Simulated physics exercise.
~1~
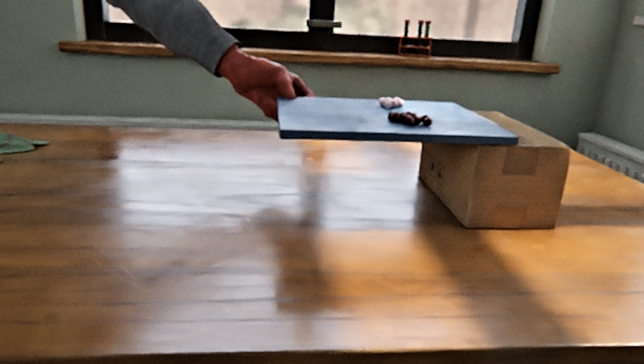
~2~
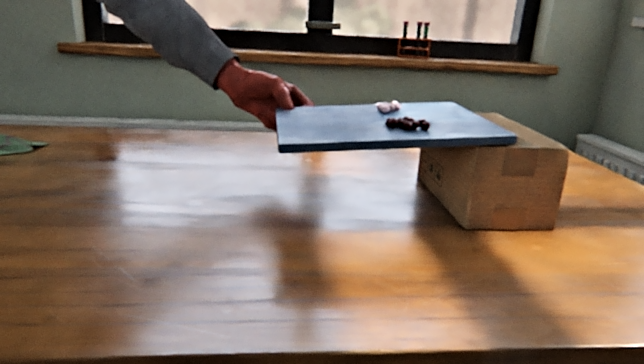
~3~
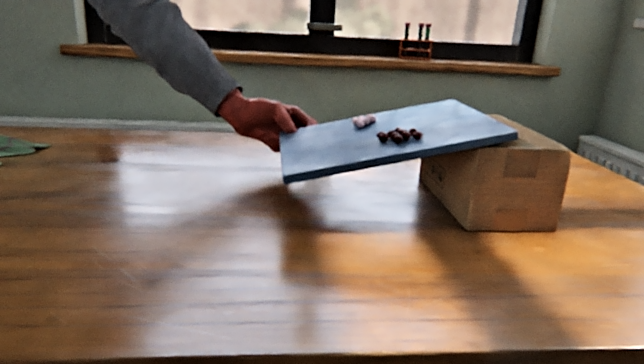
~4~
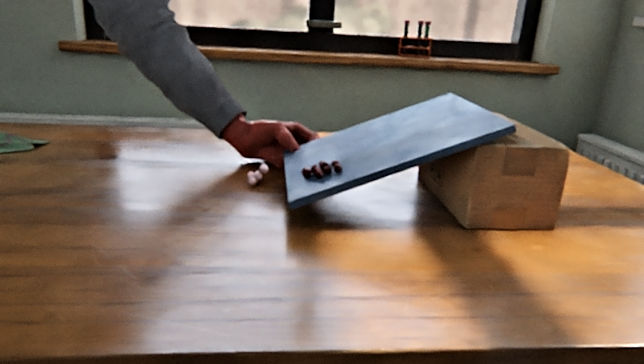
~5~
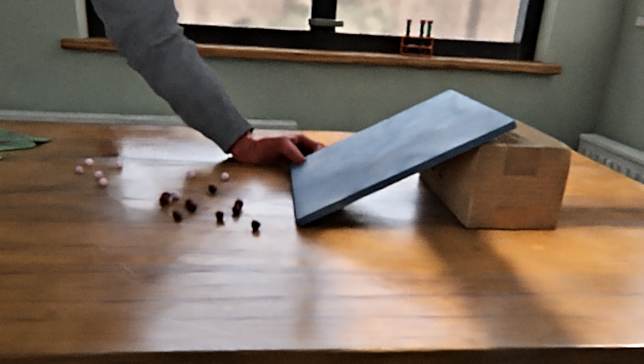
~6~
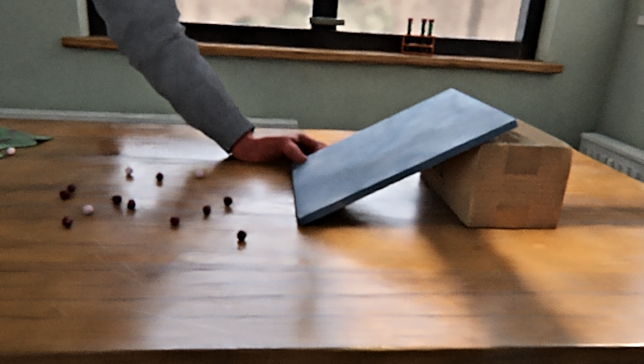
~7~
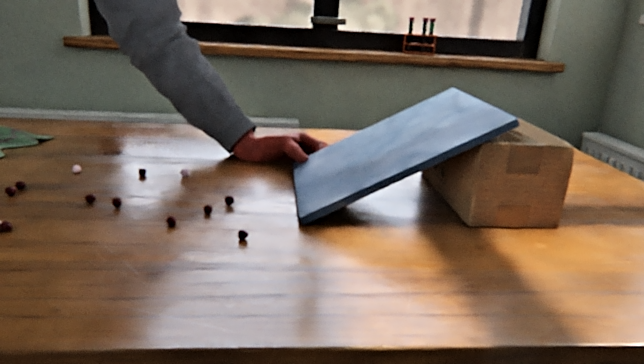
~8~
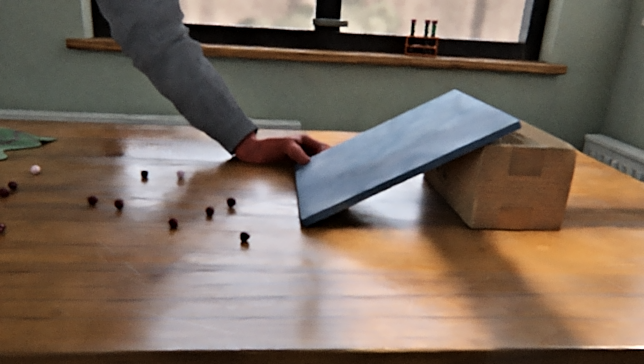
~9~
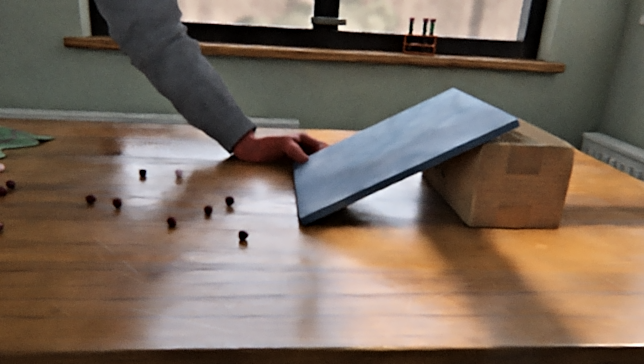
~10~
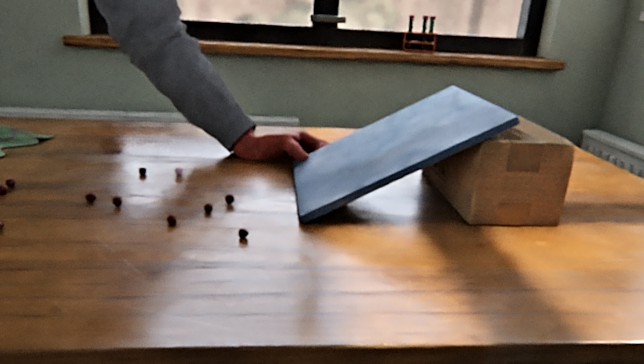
On a shiny wooden table by a window, a hand lowered the left end of a blue board propped on a box, and two little heaps slid off leftward; the pale pieces rolled farthest, out of view, while several dark ones stopped on the tabletop.
